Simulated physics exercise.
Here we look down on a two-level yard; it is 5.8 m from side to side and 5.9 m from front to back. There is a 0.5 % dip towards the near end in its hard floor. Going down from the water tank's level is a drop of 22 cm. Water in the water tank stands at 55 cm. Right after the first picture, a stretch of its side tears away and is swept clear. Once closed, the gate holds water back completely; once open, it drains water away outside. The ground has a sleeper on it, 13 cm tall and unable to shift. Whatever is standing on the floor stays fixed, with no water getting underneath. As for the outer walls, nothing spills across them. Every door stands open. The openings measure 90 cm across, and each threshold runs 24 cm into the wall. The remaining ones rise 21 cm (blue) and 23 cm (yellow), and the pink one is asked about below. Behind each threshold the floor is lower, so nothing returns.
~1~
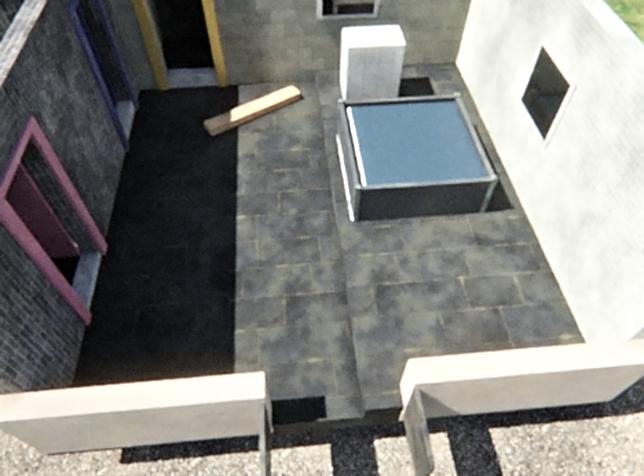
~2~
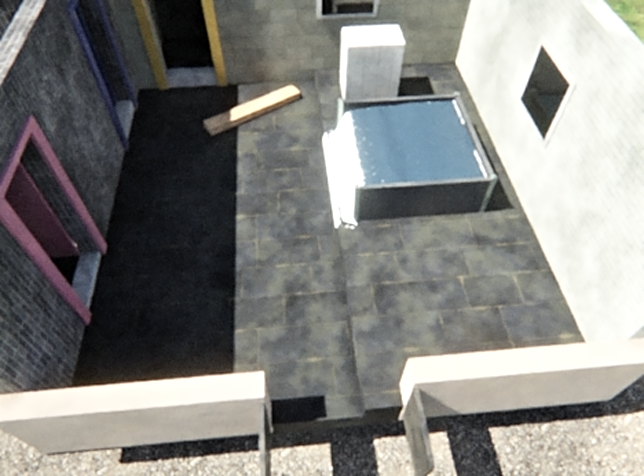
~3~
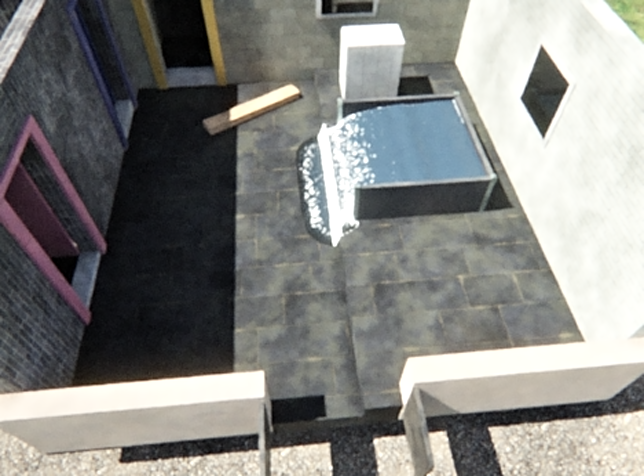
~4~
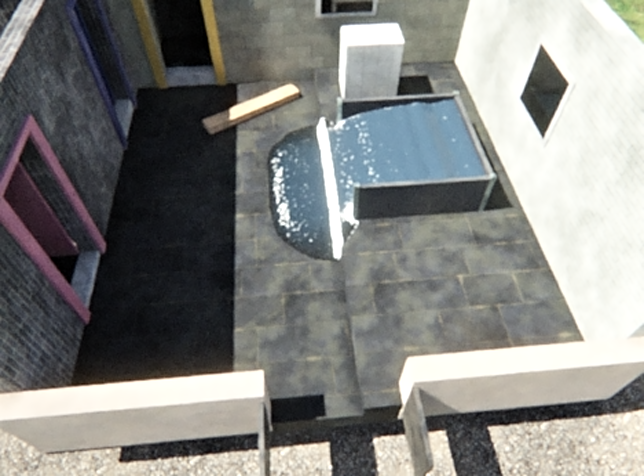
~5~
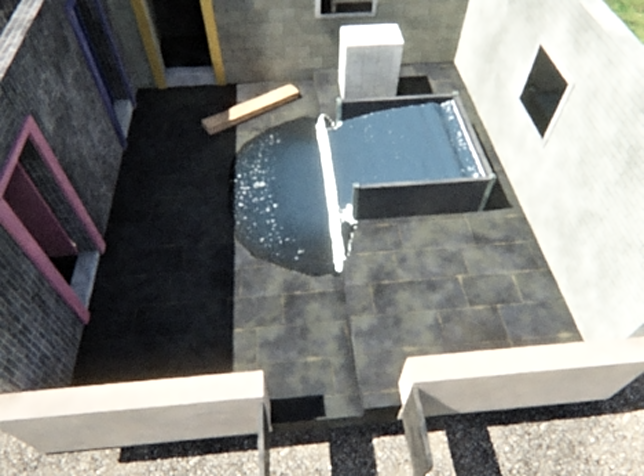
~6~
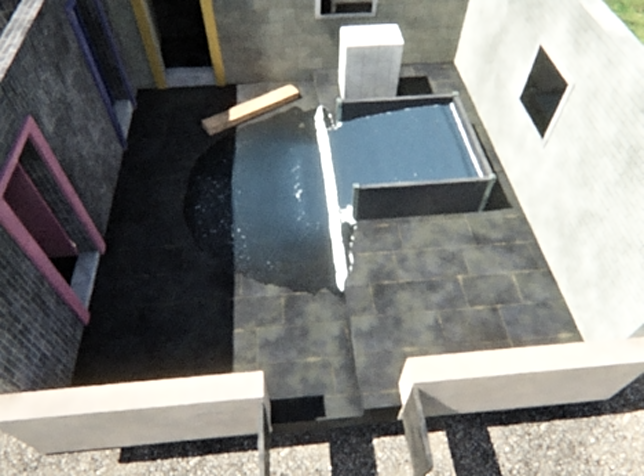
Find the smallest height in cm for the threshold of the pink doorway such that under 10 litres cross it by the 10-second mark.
Around 18 cm is just enough.
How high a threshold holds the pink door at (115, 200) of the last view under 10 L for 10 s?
Roughly 25 cm, give or take.
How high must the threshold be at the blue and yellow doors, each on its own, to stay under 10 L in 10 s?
Close to 15 cm (blue) and close to 12.0 cm (yellow).
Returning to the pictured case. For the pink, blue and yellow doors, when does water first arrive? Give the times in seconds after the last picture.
Pink door 0.6 seconds, blue door 0.8 seconds, yellow door 1.8 seconds.
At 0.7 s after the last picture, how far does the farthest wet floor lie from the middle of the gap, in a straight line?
Around 3.8 m out.
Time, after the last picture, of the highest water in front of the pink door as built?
The level tops out around 1.8 s.
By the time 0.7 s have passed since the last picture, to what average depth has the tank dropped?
Roughly 25 cm.
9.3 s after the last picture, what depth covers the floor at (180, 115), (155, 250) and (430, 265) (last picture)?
Taking the spots in order: About 6, 8 and 0 centimetres.
Then, 0.7 s after the last picture water covers 35 % of the floor, deepest (29 cm) near (114, 197); 8 cm at the pink door, 0 litres in over its 9 cm threshold.
Then, 2.3 s after the last picture water covers 45 % of the floor, deepest (30 cm) near (64, 421); 18 cm at the pink door, 54 litres in over its 9 cm threshold.
Then, 9.3 s after the last picture water covers 60 % of the floor, deepest (12 cm) near (75, 372); 8 cm at the pink door, 80 litres in over its 9 cm threshold.
At the pink door as built, the water peaked near 21 cm, 1.7 s after the last picture.
With a threshold of 15.5 cm, 19 litres would have come in within the 10 s; with 21 cm, 2 litres. So under 10 litres takes about 18 cm.
